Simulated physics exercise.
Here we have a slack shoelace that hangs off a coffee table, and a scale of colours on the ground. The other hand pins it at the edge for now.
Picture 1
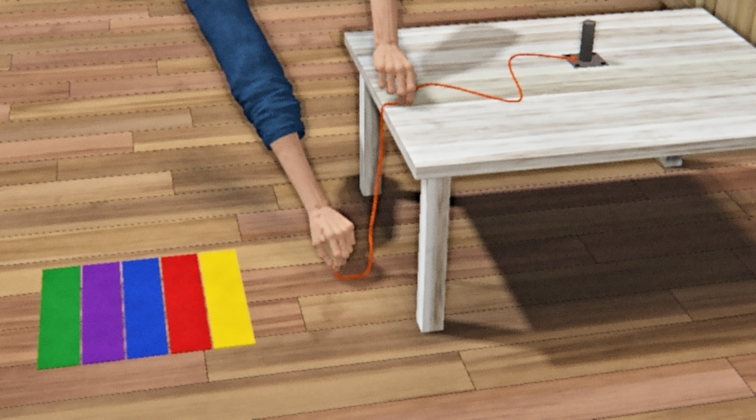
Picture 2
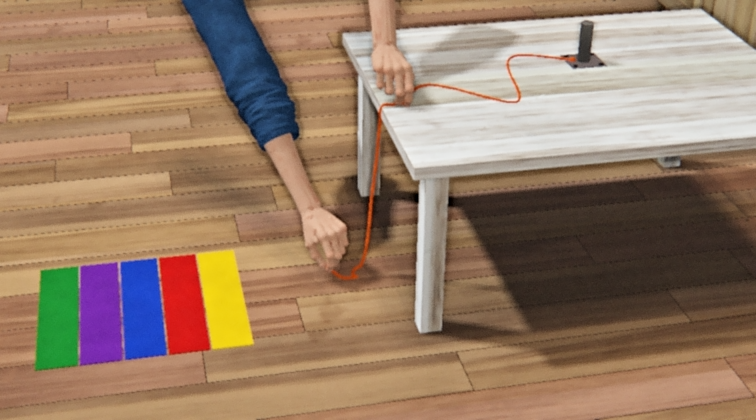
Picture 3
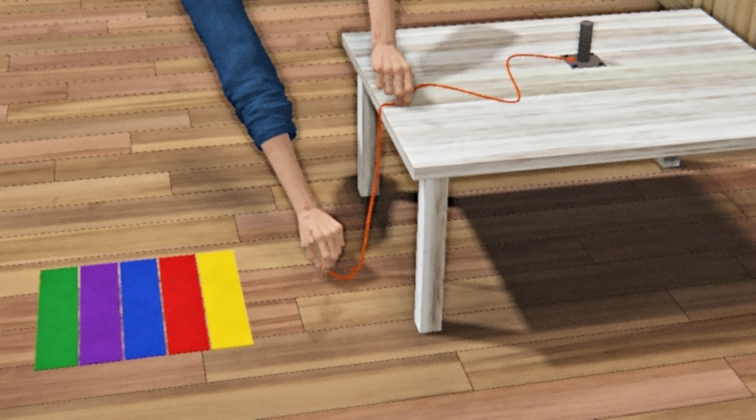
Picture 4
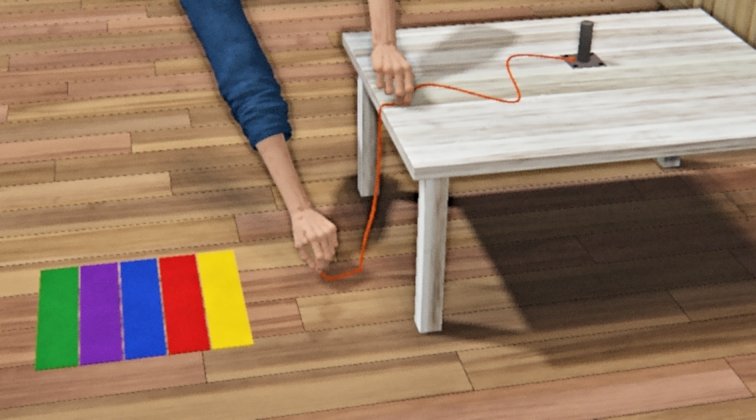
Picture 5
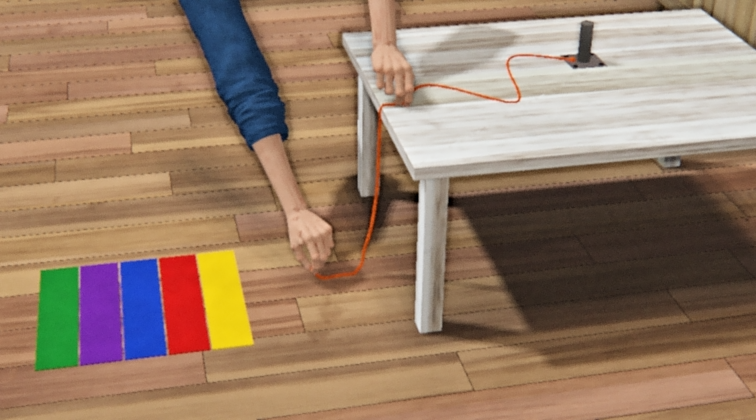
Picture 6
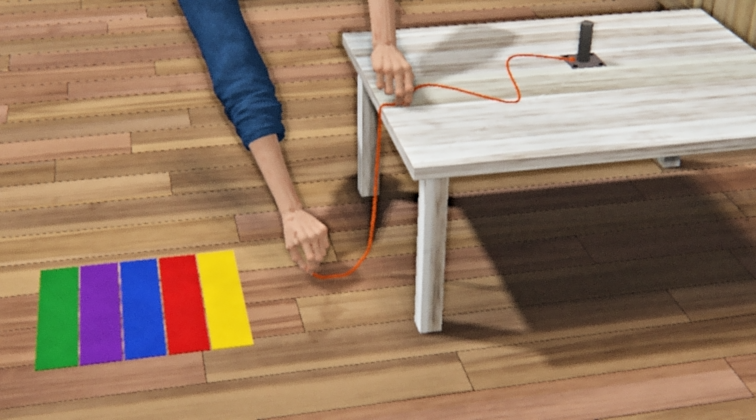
The lower hand draws the loose end of an orange cord leftward across the wooden floor in small steps, while the other hand holds the cord at the edge of the white table. The end shifts from near the table leg to a little closer to the yellow strip, its hanging part staying slack.
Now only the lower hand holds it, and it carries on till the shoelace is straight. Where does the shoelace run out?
It halts on the green strip.
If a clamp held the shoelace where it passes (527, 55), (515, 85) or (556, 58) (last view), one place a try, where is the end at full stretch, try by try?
Try by try, around (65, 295), (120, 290) and (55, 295).
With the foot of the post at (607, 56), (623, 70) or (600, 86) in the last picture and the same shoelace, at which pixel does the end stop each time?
Try by try, around (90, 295), (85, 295) and (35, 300).
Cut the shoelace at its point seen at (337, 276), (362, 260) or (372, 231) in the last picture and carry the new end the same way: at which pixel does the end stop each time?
Try by try, around (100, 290), (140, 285) and (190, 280).
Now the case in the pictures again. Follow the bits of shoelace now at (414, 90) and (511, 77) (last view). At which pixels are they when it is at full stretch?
The first at (311, 133), the second at (471, 79).
Soon after, end near (120, 290); over blue.
After that, end near (76, 294); over green.
At the stop, end near (50, 297); over green. Over green.
